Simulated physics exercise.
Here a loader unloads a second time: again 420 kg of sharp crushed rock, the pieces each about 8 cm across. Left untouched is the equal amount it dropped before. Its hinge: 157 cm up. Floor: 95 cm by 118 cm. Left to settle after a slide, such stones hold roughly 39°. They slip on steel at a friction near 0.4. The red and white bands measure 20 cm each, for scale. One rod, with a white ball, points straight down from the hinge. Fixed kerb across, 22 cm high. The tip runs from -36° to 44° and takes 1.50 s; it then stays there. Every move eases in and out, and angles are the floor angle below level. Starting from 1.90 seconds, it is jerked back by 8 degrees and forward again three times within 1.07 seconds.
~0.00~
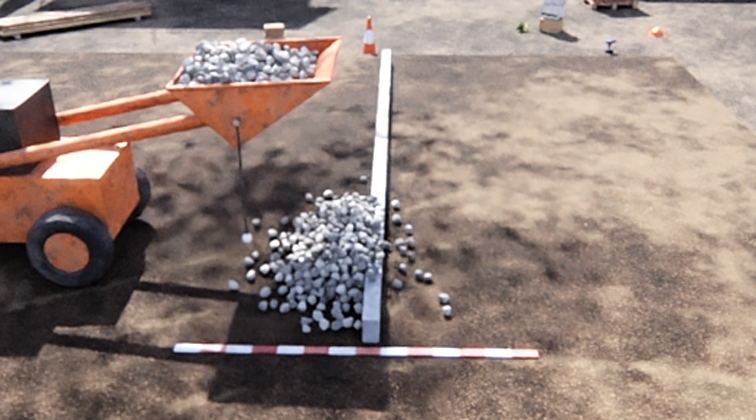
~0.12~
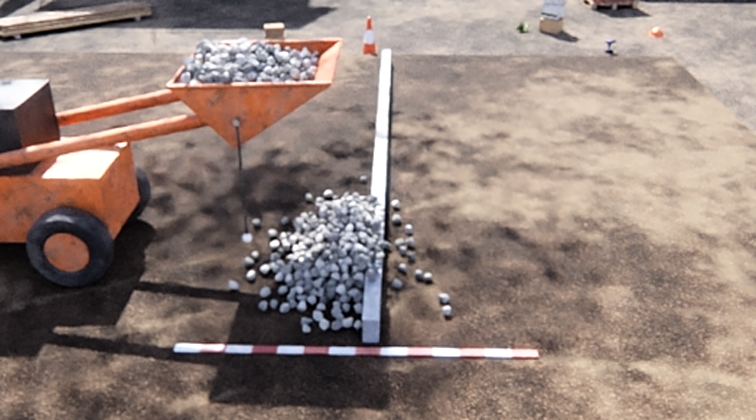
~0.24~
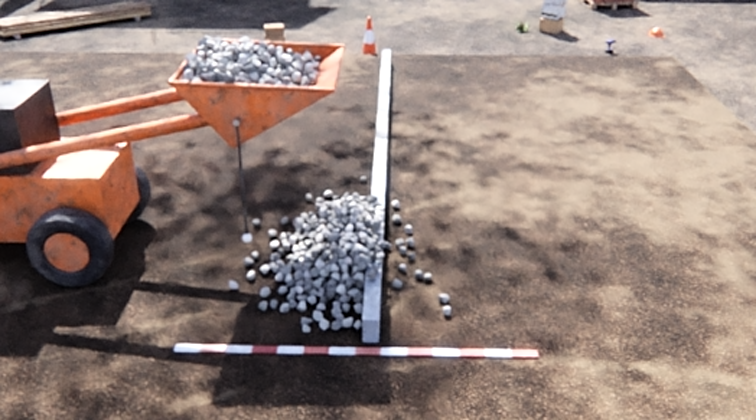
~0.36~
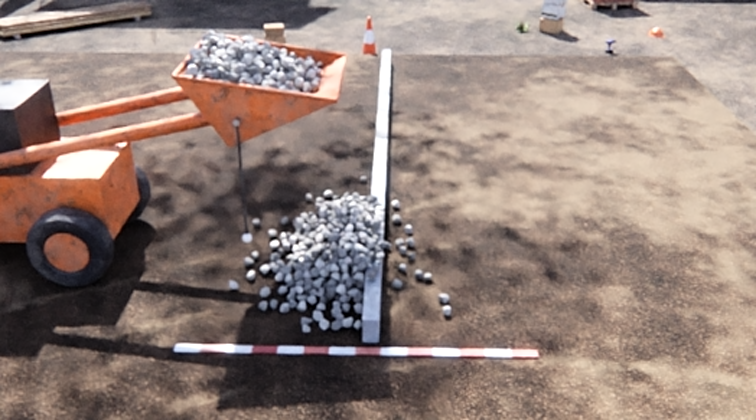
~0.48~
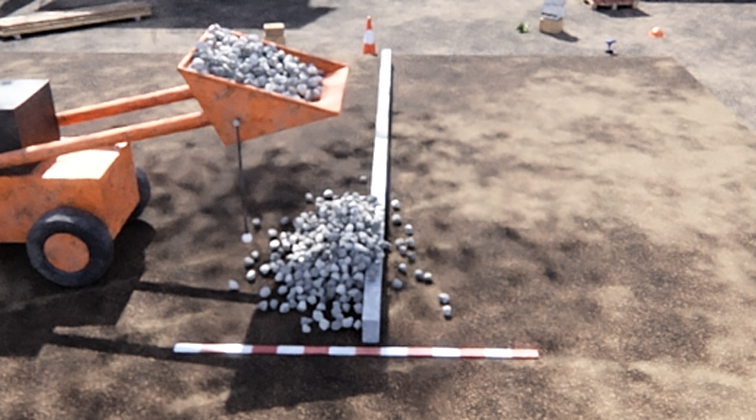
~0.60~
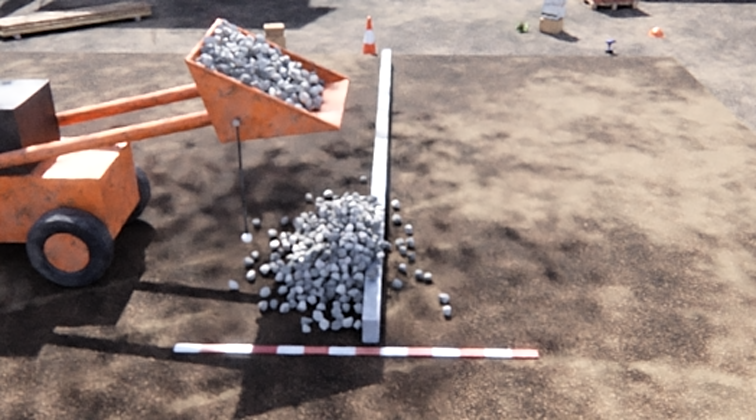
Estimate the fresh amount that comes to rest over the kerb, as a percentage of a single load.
About 42 per cent of a load.
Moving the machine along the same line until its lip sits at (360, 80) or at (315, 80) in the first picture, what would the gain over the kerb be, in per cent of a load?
Close to 75 per cent, followed by close to 25 per cent.
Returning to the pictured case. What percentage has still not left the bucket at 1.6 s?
Close to 40 per cent of the load.
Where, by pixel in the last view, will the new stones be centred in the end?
Middle: Approx. (364, 243) px.
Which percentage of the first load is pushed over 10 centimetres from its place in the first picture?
10 %.
After 1.1 s the floor is at 31°; in per cent of one load, 100 in the bucket, 97 on this side of the kerb, 3 over the kerb; the foremost stones are at (420, 268).
After 1.6 s the floor is at 44°; in per cent of one load, 41 in the bucket, 157 on this side of the kerb, 3 over the kerb; the foremost stones are at (420, 268).
After 3.4 s the floor is at 44°; in per cent of one load, 0 in the bucket, 155 on this side of the kerb, 45 over the kerb; the foremost stones are at (526, 240).
After 6.2 s the floor is at 44°; in per cent of one load, 0 in the bucket, 155 on this side of the kerb, 45 over the kerb; the foremost stones are at (526, 240). Net gain over the kerb, 42.
